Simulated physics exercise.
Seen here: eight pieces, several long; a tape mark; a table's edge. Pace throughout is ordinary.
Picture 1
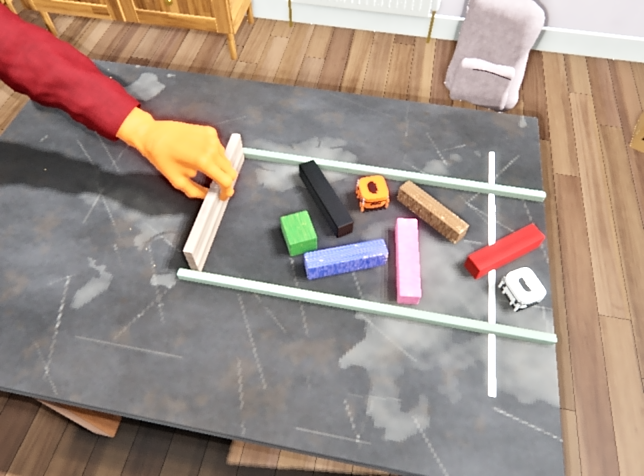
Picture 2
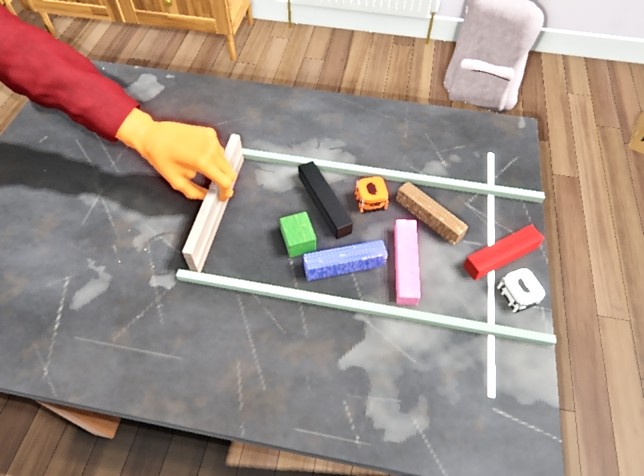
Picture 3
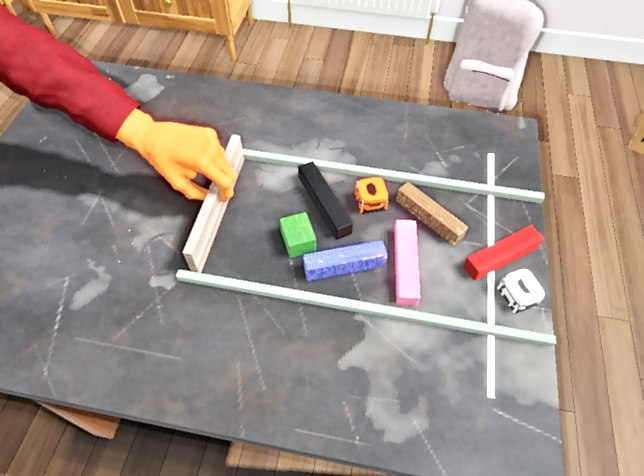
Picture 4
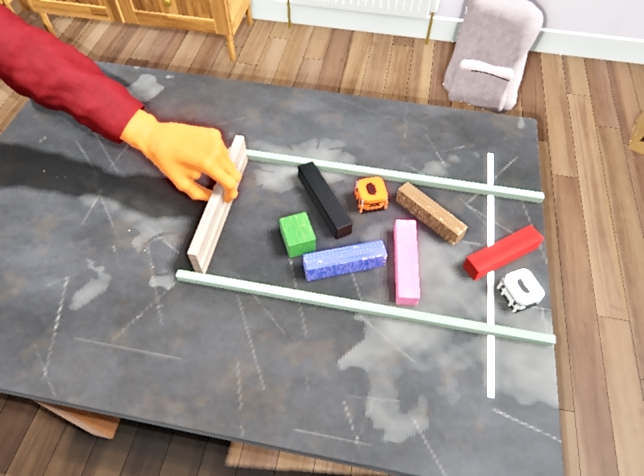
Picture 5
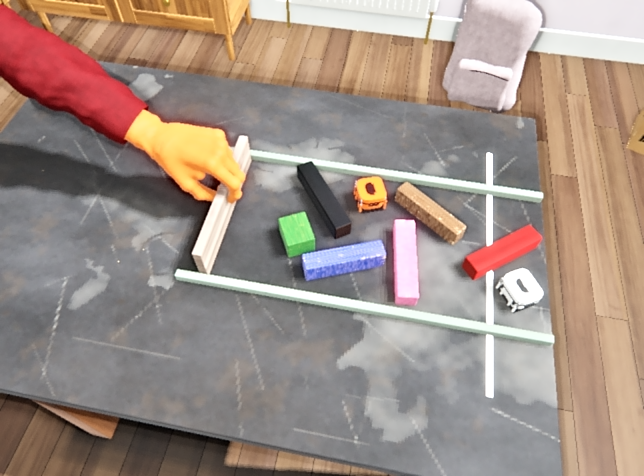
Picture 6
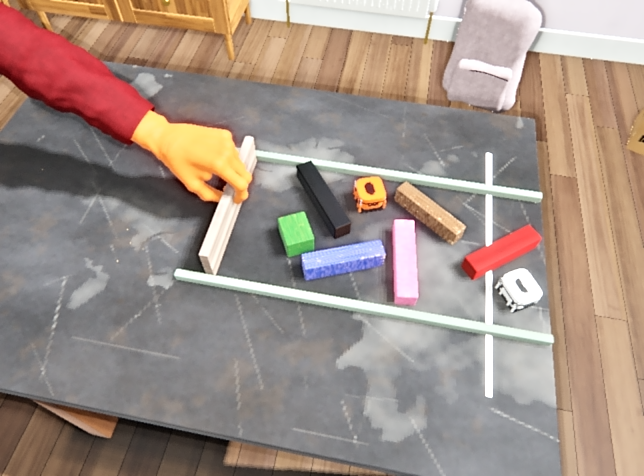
On a dark tabletop between two pale rails, an orange-gloved hand slid a wooden board slightly to the right, while the scattered colored blocks and two small cars ahead of it stayed put.
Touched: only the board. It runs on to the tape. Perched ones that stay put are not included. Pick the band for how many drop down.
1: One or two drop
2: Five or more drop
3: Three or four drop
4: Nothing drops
Option 3: Three or four drop.
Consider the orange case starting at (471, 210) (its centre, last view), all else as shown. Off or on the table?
It topples off.
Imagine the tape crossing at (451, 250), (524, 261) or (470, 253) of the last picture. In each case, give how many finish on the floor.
The counts: 2, 7 and 2.
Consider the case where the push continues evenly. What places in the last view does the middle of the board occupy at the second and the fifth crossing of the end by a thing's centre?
Around (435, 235); afterwards around (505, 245).
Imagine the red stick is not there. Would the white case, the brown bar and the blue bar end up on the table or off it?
Outcome for the white case: It drops; for the brown bar: It drops; for the blue bar: It stays.
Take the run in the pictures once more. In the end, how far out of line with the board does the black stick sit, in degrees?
Roughly 20° out of line.
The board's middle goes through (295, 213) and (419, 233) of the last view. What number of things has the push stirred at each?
First position 2; second position 8.
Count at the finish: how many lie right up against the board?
The number is 3.
Soon after, none off yet; white case at rest near (519, 291); red stick at rest near (501, 252); brown bar at rest near (429, 213).
Then, none off yet; white case moved a little near (533, 289); red stick moved a little near (530, 247); brown bar moved about its own width near (480, 217).
At rest, the number that fall off is three or four; fallen, pink bar, brown bar, red stick and white case.
